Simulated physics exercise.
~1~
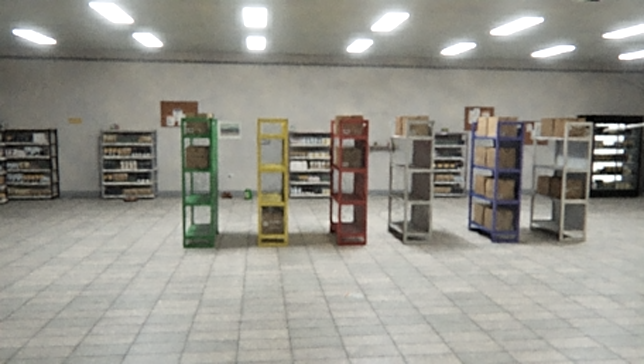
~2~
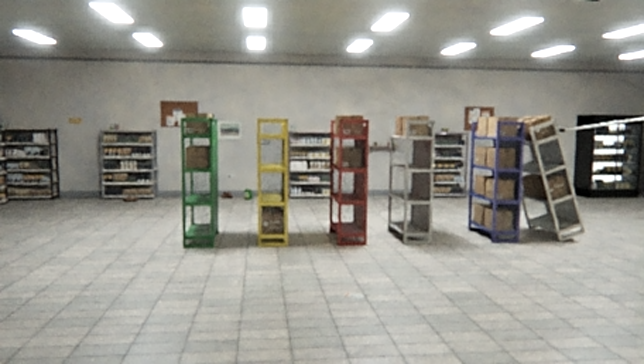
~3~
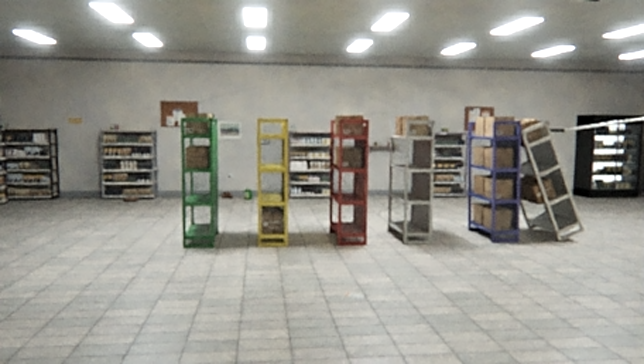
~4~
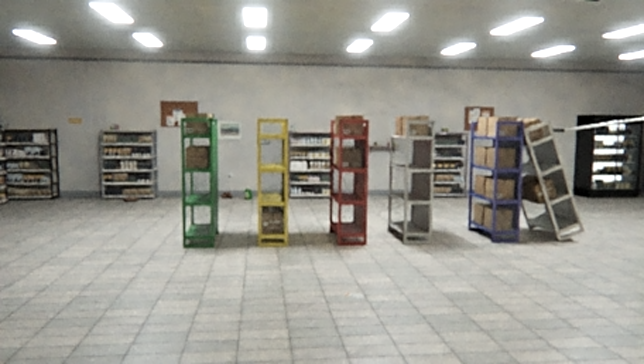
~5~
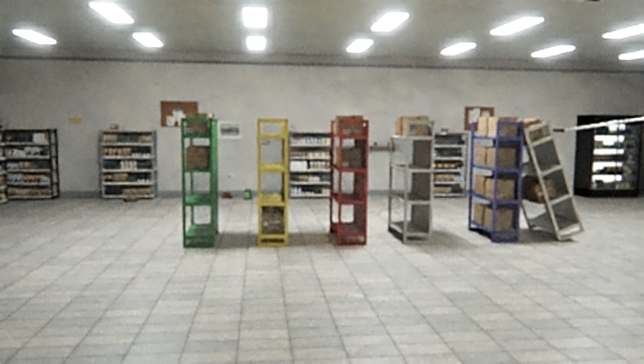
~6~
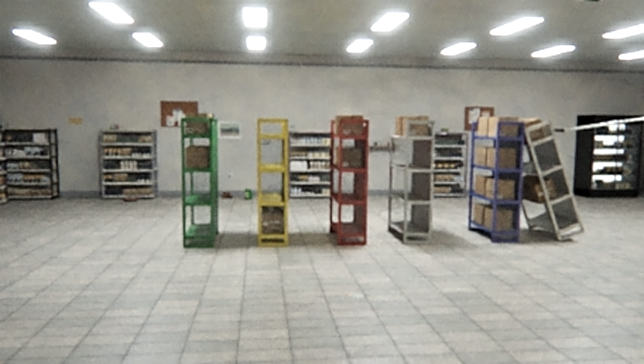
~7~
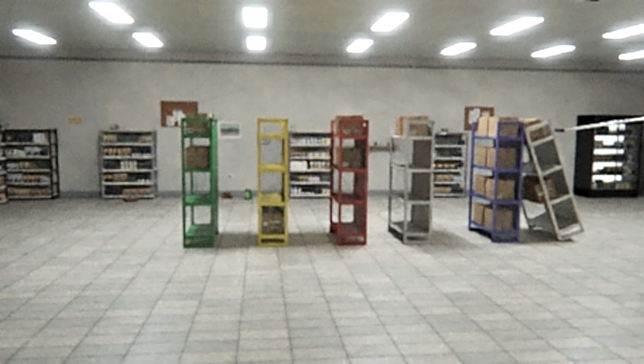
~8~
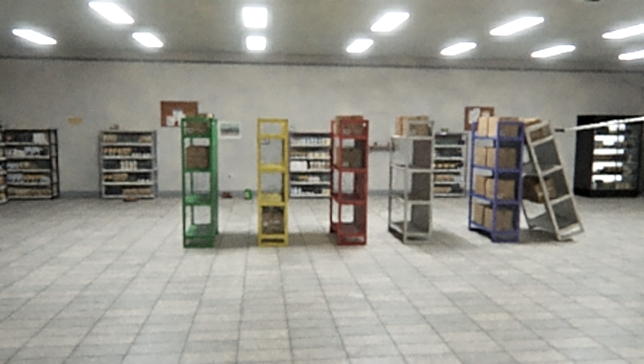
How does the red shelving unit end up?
The red unit is still standing upright in its place at the end.
